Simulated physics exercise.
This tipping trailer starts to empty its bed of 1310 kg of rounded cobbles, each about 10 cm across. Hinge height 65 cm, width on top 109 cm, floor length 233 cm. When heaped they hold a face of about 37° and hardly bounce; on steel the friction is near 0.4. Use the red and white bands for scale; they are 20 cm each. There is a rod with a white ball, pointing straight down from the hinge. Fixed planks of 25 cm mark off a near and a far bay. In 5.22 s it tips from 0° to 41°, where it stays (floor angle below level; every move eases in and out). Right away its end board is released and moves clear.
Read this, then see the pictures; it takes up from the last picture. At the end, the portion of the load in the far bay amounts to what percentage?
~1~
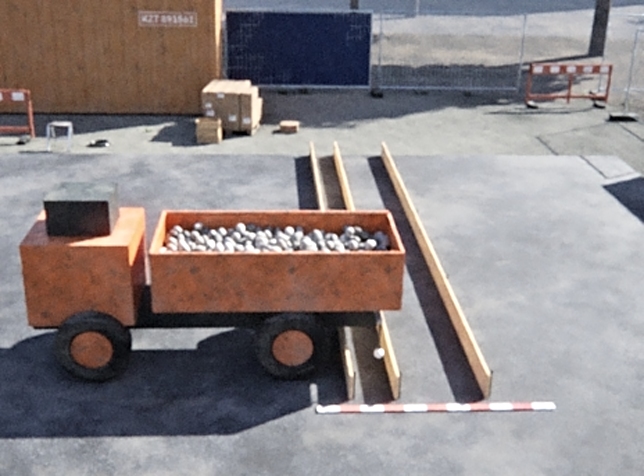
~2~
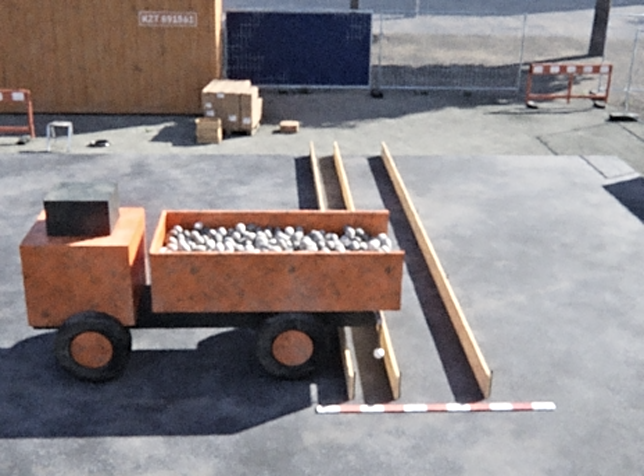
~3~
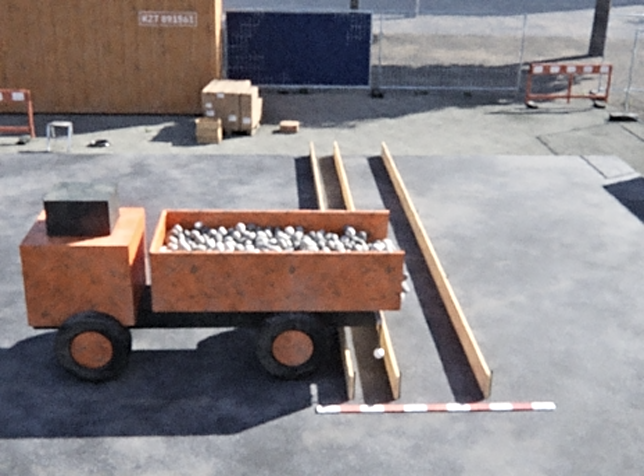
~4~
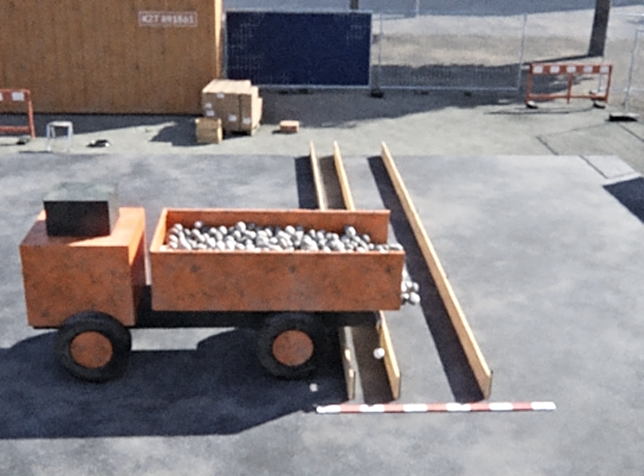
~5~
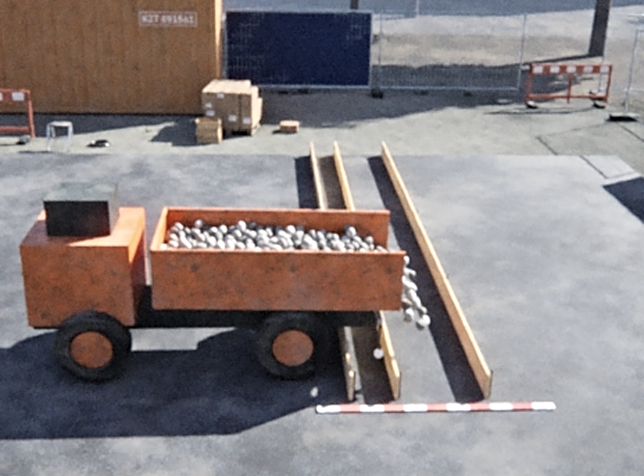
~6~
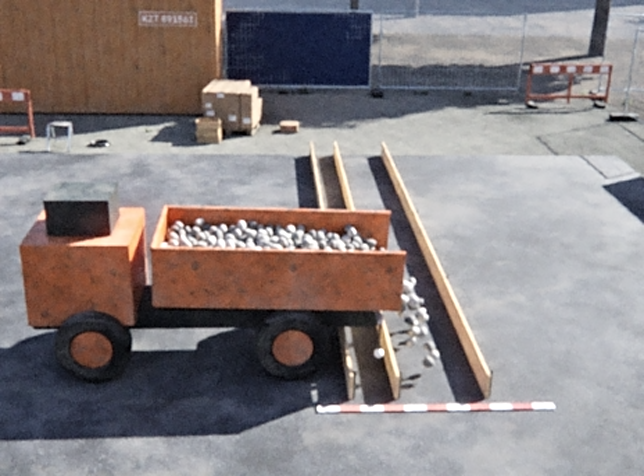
It amounts to roughly 75 per cent.
A little later the floor is at 35°; 34 % in the bed, 63 % in the far bay, 3 % past the last board; the foremost stones are at (502, 344).
Then the floor is at 41°; 0 % in the bed, 1 % in the near bay, 80 % in the far bay, 18 % past the last board; the foremost stones are at (574, 339).
Later still the floor is at 41°; 0 % in the bed, 2 % in the near bay, 79 % in the far bay, 19 % past the last board; the foremost stones are at (576, 339).
In the end the floor is at 41°; 0 % in the bed, 4 % in the near bay, 77 % in the far bay, 19 % past the last board; the foremost stones are at (575, 337).
